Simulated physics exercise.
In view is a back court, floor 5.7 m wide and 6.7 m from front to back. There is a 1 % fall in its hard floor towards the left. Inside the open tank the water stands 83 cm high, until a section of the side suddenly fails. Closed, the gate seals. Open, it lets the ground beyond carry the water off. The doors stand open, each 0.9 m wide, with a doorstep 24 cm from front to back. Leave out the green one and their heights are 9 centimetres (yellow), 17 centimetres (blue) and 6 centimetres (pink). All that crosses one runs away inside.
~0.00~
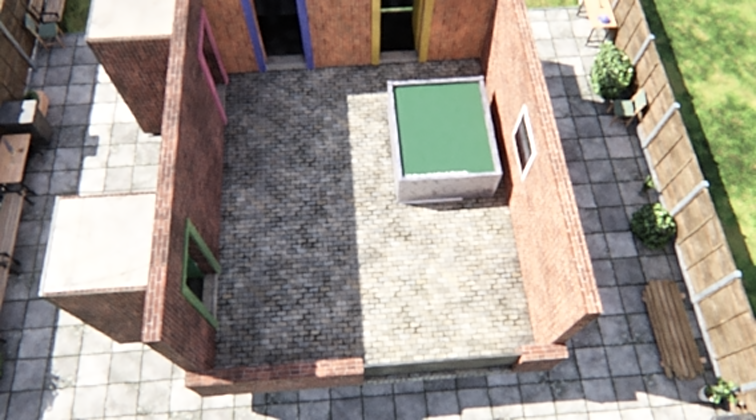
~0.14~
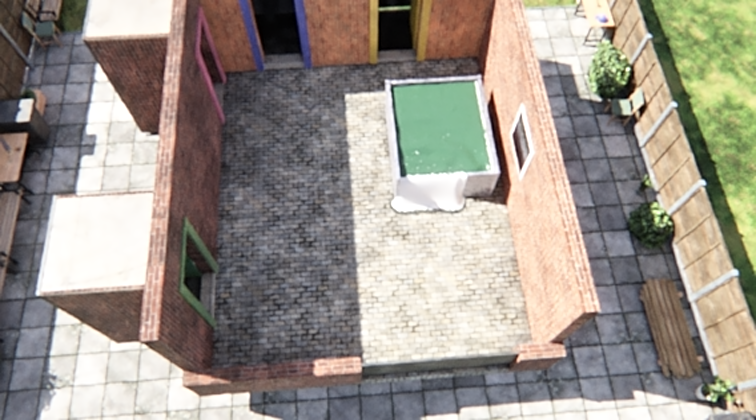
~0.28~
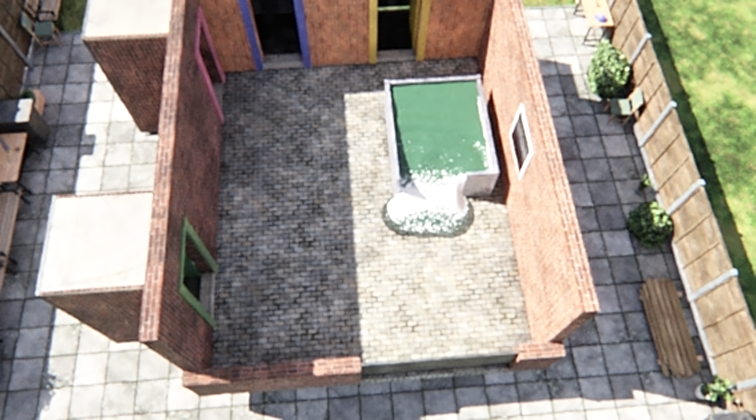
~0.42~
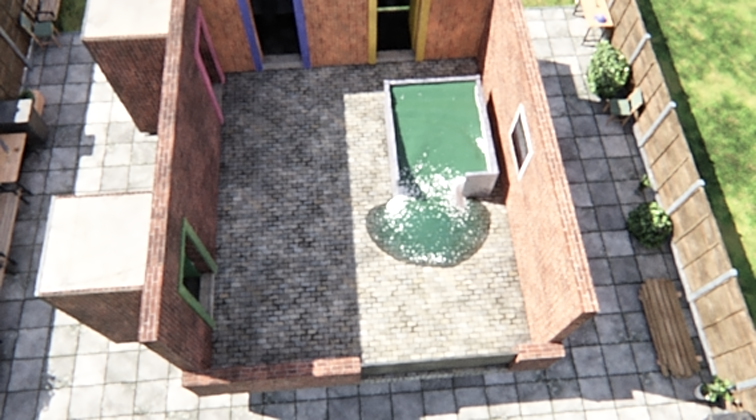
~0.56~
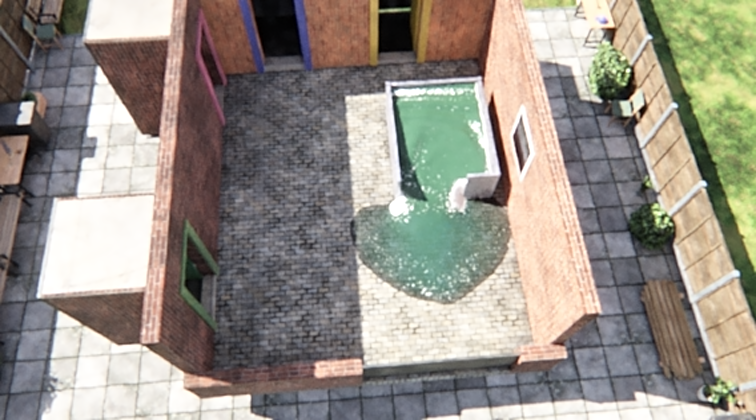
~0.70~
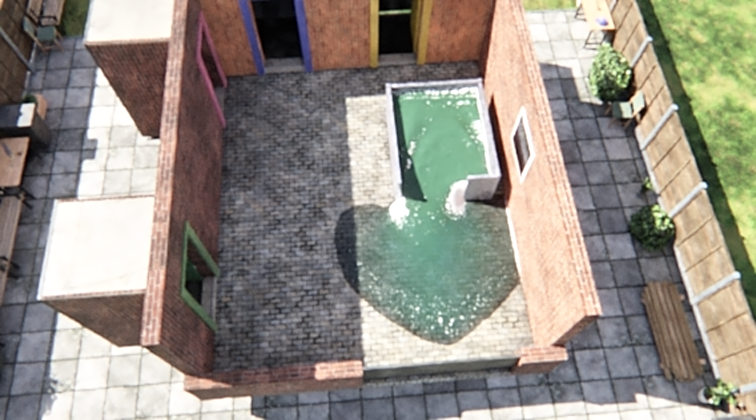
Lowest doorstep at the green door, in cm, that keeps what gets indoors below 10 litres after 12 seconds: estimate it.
My estimate is 22 cm.
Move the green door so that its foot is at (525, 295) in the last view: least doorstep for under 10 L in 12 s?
It needs roughly 23 cm.
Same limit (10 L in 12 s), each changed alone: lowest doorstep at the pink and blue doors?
Close to 13.5 cm (pink) and close to 12.5 cm (blue).
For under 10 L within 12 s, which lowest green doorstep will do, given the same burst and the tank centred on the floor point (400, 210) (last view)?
Then roughly 23 cm.
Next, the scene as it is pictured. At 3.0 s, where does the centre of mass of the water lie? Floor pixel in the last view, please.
The balance point sits at roughly (404, 258).
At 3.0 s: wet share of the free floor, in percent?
Roughly 45 percent.
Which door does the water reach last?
It's the yellow one.
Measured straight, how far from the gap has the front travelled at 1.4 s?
4.0 metres.
After 1.4 s water covers 35 % of the floor, deepest (42 cm) near (521, 357); it has not reached the green door.
After 3.0 s water covers 45 % of the floor, deepest (42 cm) near (213, 382); 17 cm at the green door, 4 litres in over its 9 cm doorstep.
After 12.0 s water covers 100 % of the floor, deepest (15 cm) near (419, 64); 11 cm at the green door, 281 litres in over its 9 cm doorstep.
At the green door as built, the water arrived by 2.4 s and peaked near 22 cm at 5.0 s.
With a doorstep of 20 cm, 23 litres would have come in within the 12 s; with 27.5 cm, 0 litres. So under 10 litres takes about 22 cm.
